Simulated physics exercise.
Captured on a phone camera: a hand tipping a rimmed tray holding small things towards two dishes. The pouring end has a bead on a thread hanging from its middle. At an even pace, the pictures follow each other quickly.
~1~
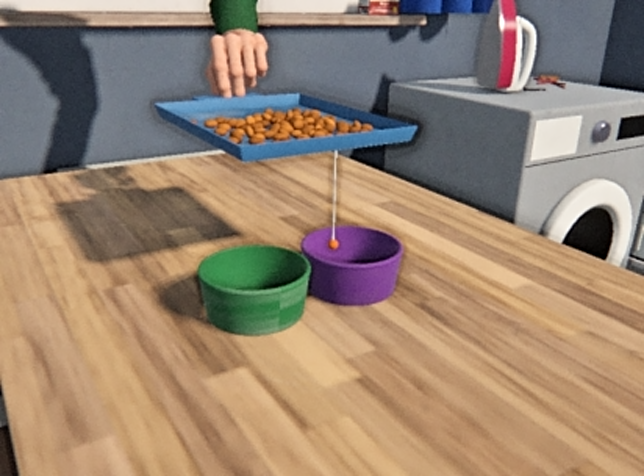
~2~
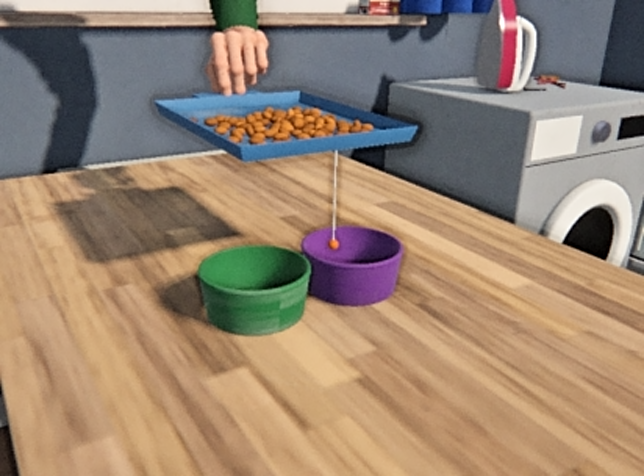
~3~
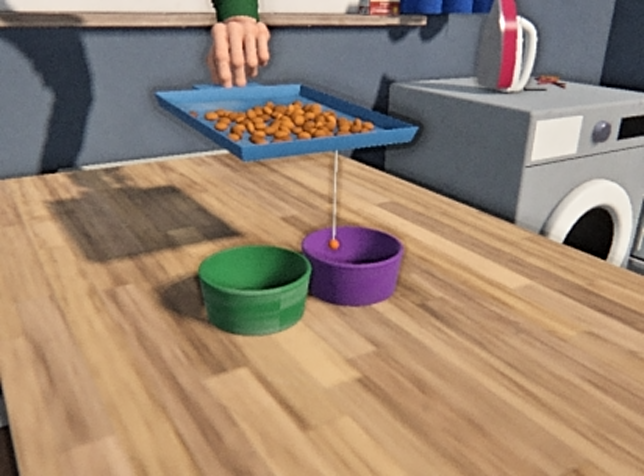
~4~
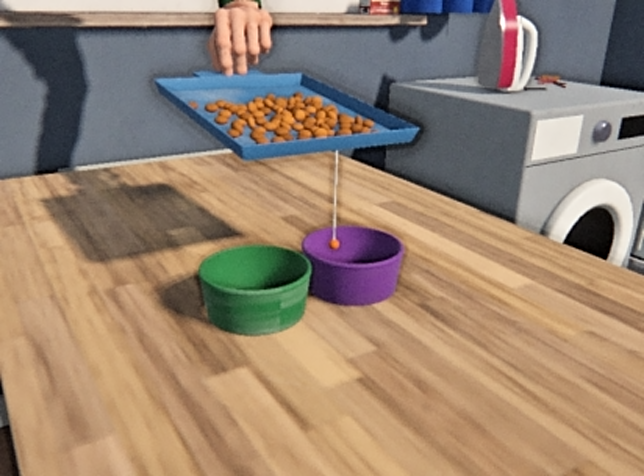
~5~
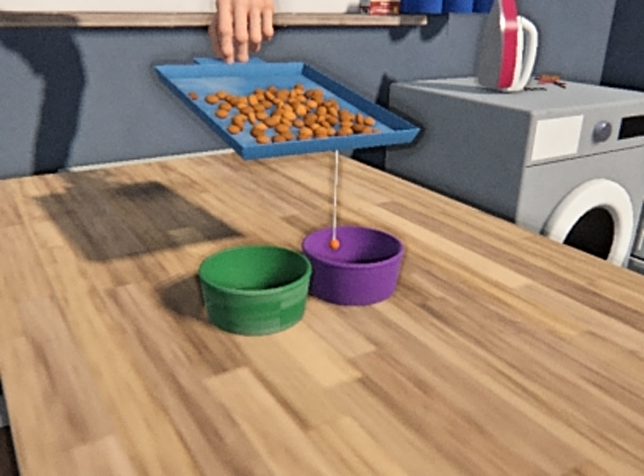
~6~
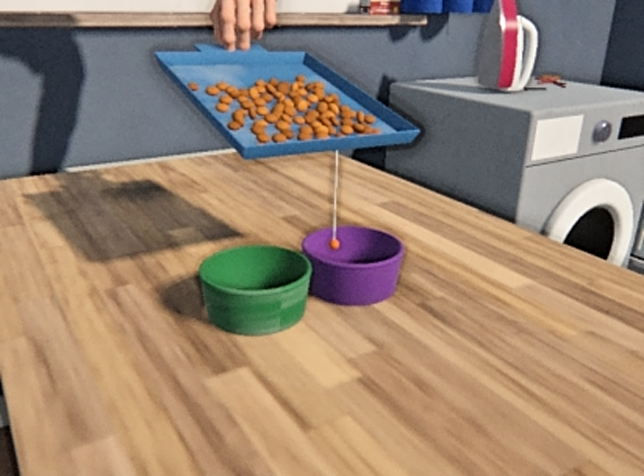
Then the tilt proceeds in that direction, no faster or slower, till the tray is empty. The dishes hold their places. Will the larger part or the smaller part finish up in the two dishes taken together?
The smaller part does.
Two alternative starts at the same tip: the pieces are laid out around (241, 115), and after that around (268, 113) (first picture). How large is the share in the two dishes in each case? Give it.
In order, 0 per cent then 10 per cent.
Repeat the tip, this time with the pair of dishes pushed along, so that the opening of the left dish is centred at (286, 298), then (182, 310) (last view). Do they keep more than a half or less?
Well, the bulk the first time and the minor share the second time.
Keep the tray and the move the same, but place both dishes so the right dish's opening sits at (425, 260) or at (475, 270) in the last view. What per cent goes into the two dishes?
You'd get 90 in a hundred the first time and 40 in a hundred the second.
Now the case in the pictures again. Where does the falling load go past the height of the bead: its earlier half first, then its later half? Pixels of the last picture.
First part (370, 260), rest (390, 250).
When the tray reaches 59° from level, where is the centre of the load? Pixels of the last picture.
About (335, 107).
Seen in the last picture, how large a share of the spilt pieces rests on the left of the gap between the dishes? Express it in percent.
10 per cent, roughly.
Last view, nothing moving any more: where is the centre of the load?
It settles centred around (402, 326).
Shortly afterwards, tray tipped steeply; the whole lot on the tray.
Next, tray tipped right over; a little on the tray; the bulk outside both; near a quarter in the air.
Some moments later, tray tipped past a quarter turn; only a few in the left dish; only a few in the right dish; all but a few outside both.
In the end, tray tipped past a quarter turn; only a few in the left dish; only a few in the right dish; all but a few outside both.
